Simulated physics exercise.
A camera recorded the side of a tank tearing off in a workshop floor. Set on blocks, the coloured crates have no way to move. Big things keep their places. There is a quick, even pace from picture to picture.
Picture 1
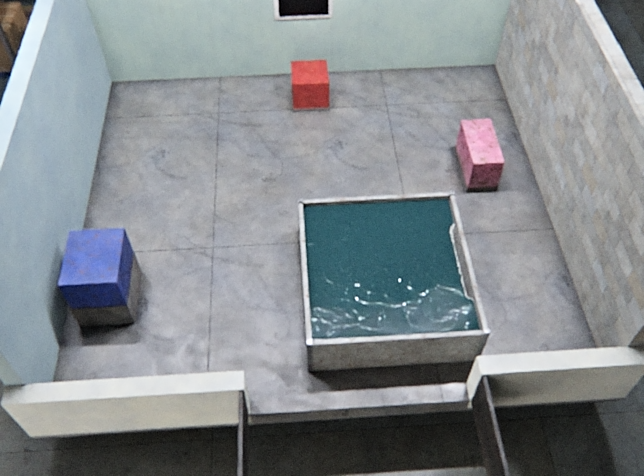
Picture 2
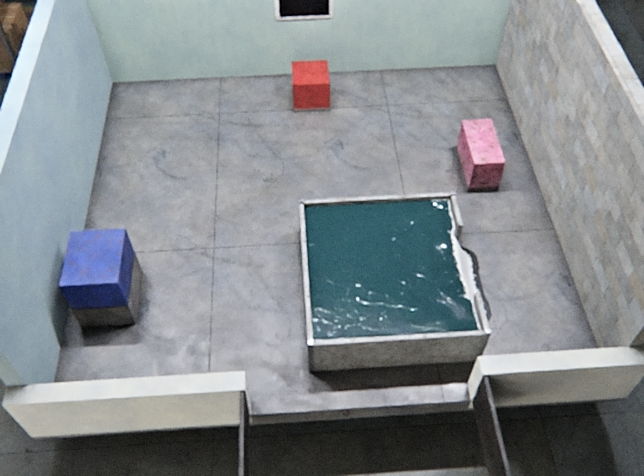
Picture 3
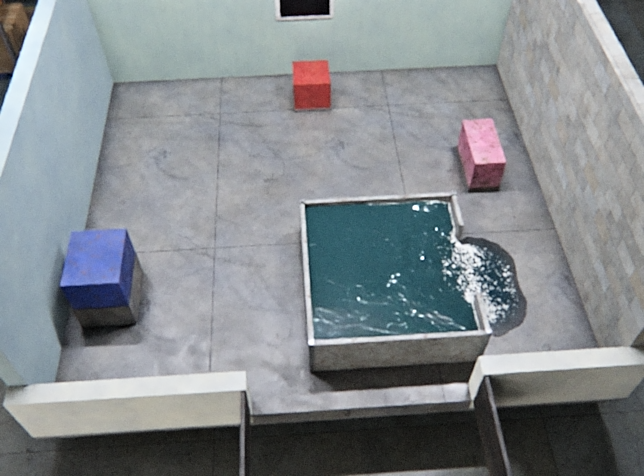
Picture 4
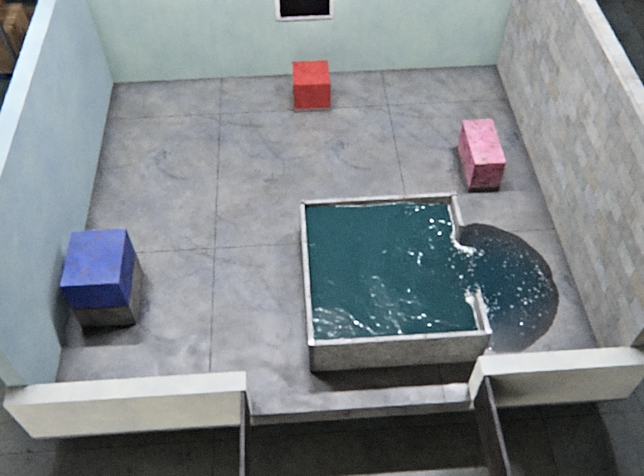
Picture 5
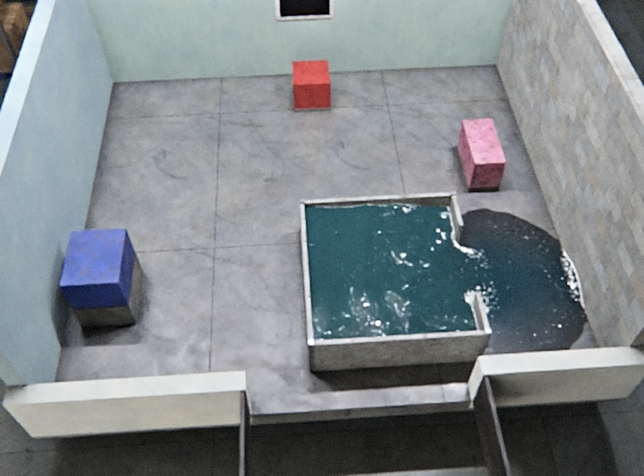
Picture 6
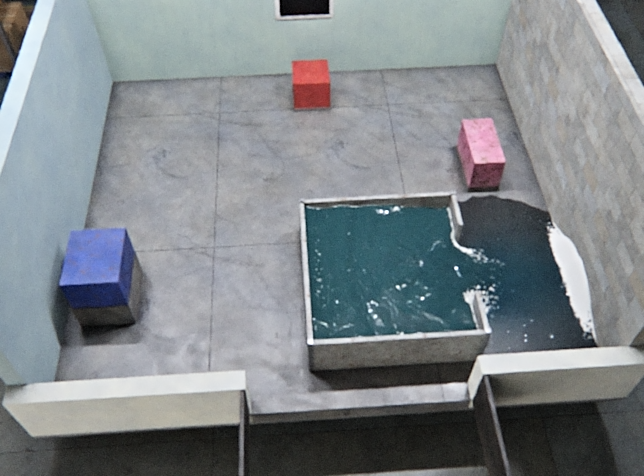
A square water tank rippled inside a walled floor with blue, red and pink crates, then its right side broke open, and water poured out, spreading across the floor to the right-hand wall.
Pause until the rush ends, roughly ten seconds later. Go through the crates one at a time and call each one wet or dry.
The blue crate is dry. The pink crate is wet. The red crate is wet.
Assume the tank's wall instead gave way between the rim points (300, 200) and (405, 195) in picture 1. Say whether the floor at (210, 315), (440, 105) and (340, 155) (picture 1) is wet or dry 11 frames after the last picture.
Point by point: Unwetted, drenched, drenched.
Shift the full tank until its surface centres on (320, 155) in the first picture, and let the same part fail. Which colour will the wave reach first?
I'd go with the pink crate.
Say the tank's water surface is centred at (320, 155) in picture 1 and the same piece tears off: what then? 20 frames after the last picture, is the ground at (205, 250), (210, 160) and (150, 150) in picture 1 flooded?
Taking the three spots in order: Bare, bare, bare.
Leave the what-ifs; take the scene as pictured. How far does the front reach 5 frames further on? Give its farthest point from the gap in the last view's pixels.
Front's tip: Near (517, 150).
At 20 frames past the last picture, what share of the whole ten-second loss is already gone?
Roughly 20 %.
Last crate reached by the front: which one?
I'd name the blue one.
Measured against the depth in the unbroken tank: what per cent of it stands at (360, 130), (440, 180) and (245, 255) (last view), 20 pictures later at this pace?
First spot 0 %, second 0 %, third 0 %.
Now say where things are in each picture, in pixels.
The first frame shows the water tank at (386, 265) is whole and still.
In the second frame, the front is at a hidden place, out from the gap at (461, 279).
In the third frame, the front is at (496, 249), out from the gap at (461, 280).
In the fourth frame, the front is at (541, 264), out from the gap at (461, 280).
In the fifth frame, water pours out at (461, 280) and has run to (559, 246).
In the sixth frame, the front is at (549, 218), out from the gap at (461, 278).
A moment on, water covers 10 % of the floor; the blue crate not reached, the pink crate water round its plinth, the red crate not reached.
Next, water covers 20 % of the floor; the blue crate not reached, the pink crate water round its plinth, the red crate not reached.
Then, water covers 30 % of the floor; the blue crate not reached, the pink crate water round its plinth, the red crate not reached.
Later, water covers 60 % of the floor; the blue crate water round its plinth, the pink crate water round its plinth, the red crate water round its plinth.
In the end, water covers 90 % of the floor; the blue crate stayed above the water, the pink crate was topped, the red crate was topped.
